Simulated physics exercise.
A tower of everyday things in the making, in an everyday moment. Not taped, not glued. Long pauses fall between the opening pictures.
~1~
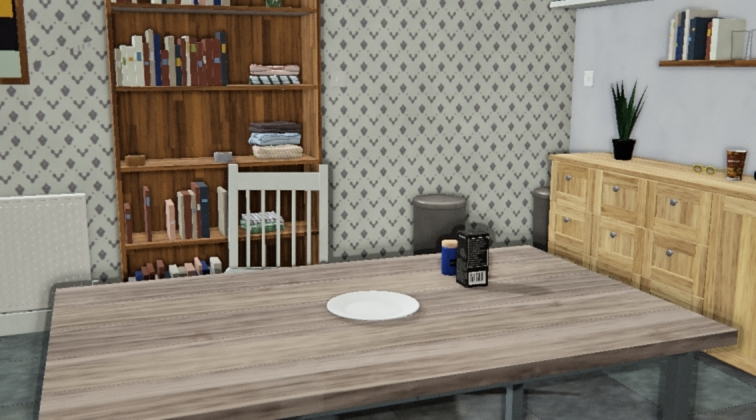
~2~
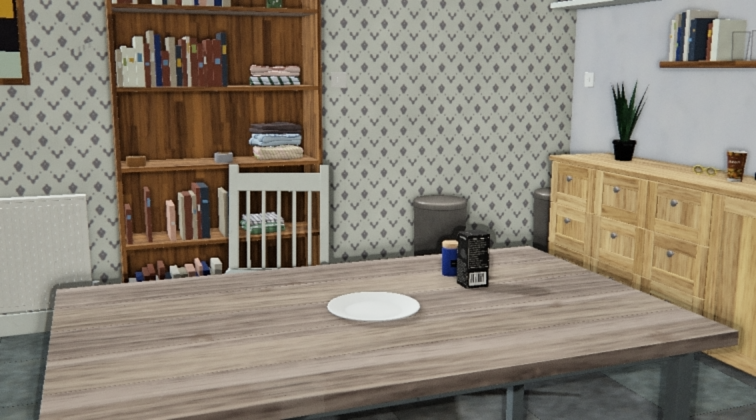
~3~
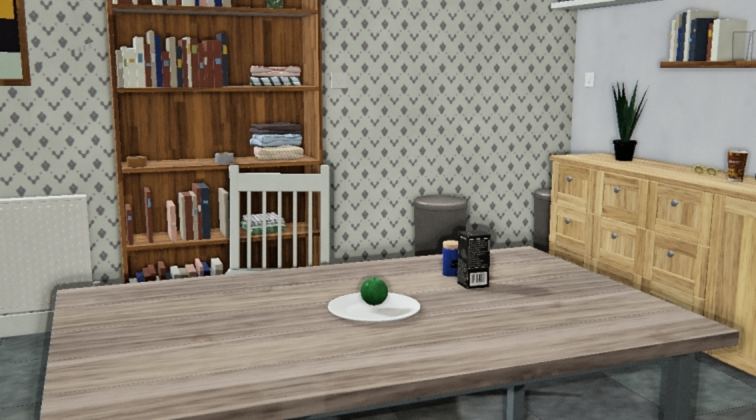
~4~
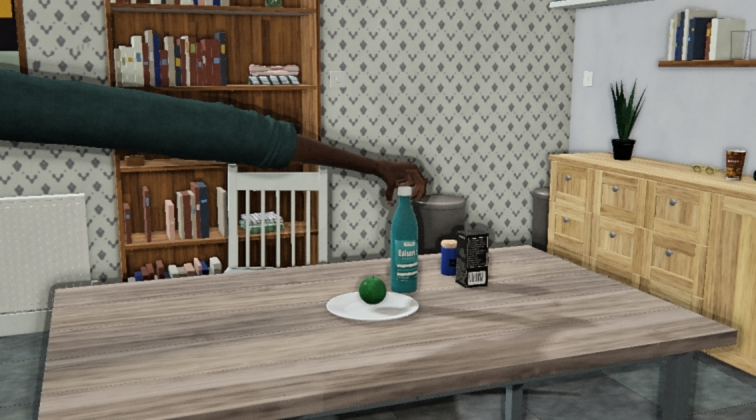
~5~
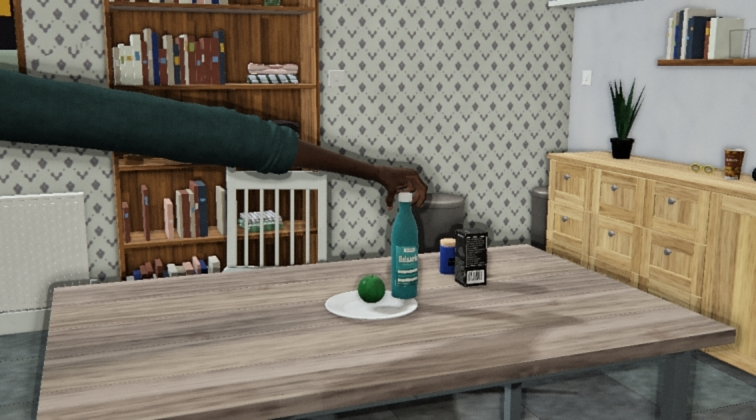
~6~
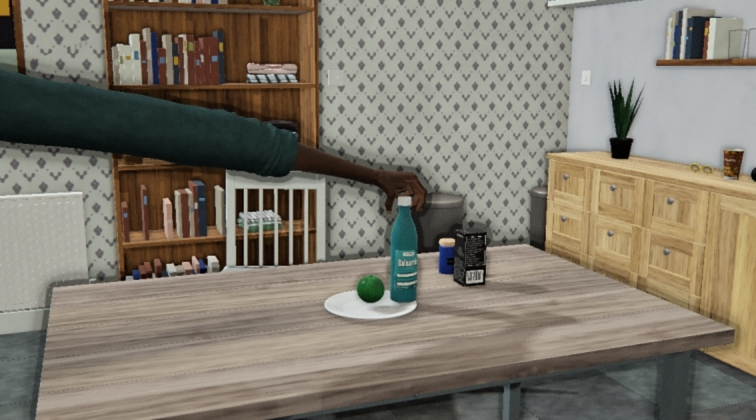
A dining room with patterned wallpaper and a wooden bookcase is seen from slightly above a wood-topped table. A white plate sits mid-table, with a blue container and black carton to its right, and a round green item then appears on the plate. A dark-sleeved arm reaches from the left, lowering a turquoise bottle onto the plate's right side, as the view shifts very slightly.
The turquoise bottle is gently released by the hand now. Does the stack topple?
Secure.
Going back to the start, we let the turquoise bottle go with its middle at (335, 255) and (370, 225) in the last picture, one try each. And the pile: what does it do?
Case one: The pile stands firm; case two: It topples.
Then, 0.30 s later than the last frame, all is still.
Then, 0.70 s later than the last frame, turquoise bottle resting near (404, 249).
When it is over, all 5 as before. End places, in pixels of the last picture, turquoise bottle near (404, 249). The pile keeps its balance.
